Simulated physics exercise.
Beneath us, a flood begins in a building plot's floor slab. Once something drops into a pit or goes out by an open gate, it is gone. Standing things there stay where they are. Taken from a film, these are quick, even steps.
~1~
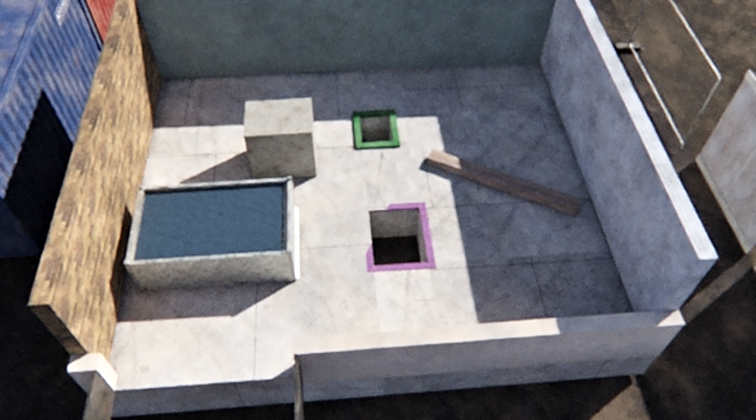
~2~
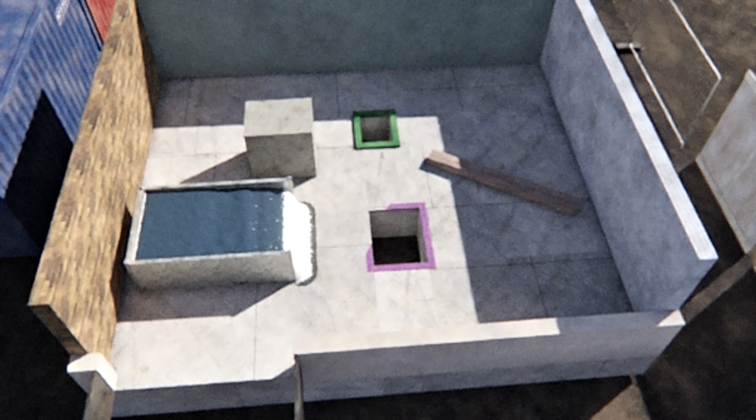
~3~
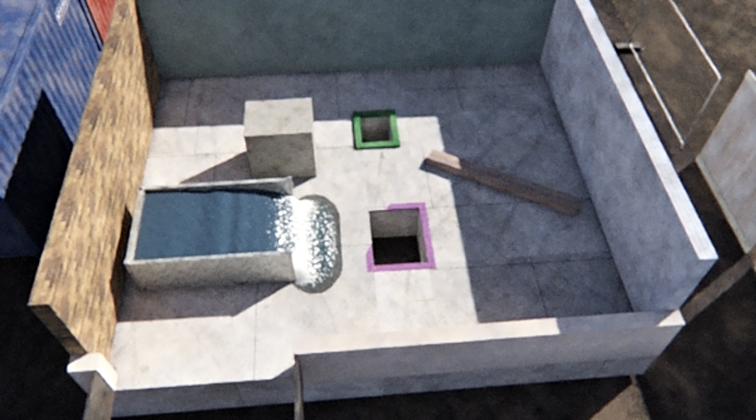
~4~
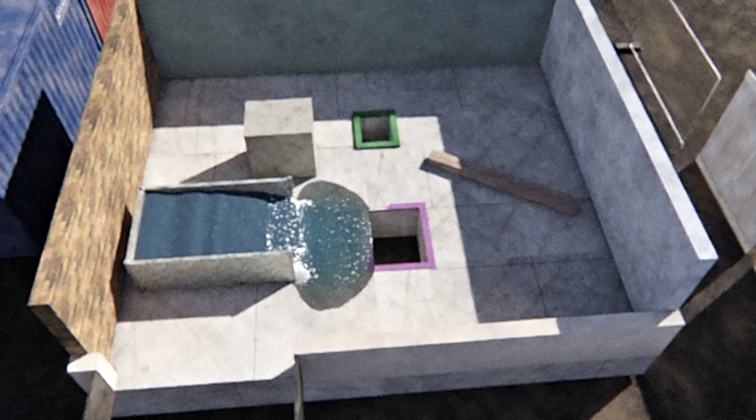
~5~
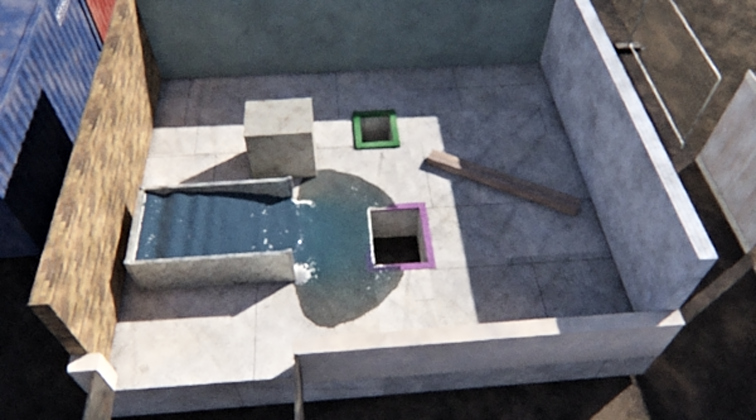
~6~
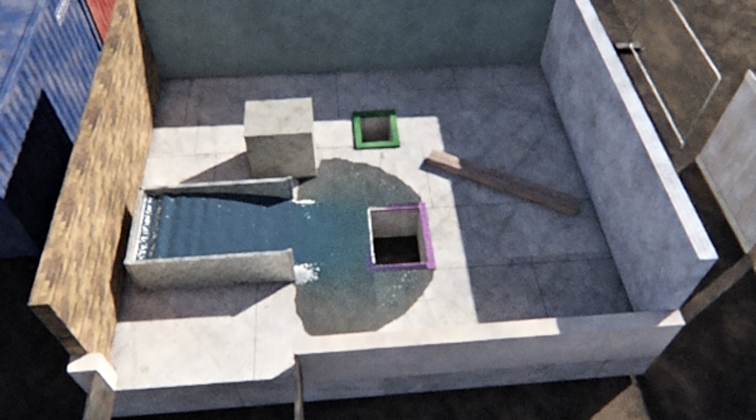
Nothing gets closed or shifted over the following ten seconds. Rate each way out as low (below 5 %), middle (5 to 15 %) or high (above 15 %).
Ratings - gate: Low; green pit: Low; purple pit: High.
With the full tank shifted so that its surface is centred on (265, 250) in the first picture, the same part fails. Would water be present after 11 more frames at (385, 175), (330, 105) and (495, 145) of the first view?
So, first one stays dry, second one stays dry, third one stays dry.
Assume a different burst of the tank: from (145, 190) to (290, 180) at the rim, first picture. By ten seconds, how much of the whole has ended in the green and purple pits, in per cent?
Per cent: Green 8, purple 12.
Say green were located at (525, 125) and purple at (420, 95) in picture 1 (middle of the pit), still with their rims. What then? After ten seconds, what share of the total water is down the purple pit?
Share, purple pit, approx.: 12 in a hundred.
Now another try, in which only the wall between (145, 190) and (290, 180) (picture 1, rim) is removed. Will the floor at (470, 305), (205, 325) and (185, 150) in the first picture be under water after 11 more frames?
So the first one is left untouched, the next left untouched, and the last drenched.
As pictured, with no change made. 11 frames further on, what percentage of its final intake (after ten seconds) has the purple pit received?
Estimate: Roughly 50 %.
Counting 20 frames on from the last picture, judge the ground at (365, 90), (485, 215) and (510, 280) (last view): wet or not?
Left dry; drenched; drenched.
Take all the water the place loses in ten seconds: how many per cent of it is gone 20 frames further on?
Result, approximate: 70 per cent.
A moment on, water covers 20 % of the floor; the gate 0 %, the green pit 0 %, the purple pit 16 %.
Next, water covers 30 % of the floor; the gate 0 %, the green pit 0 %, the purple pit 29 %.
Then, water covers 45 % of the floor; the gate 0 %, the green pit 1 %, the purple pit 40 %.
Later, water covers 40 % of the floor; the gate 0 %, the green pit 1 %, the purple pit 48 %.
In the end, water covers 55 % of the floor; the gate 0 %, the green pit 1 %, the purple pit 56 %.
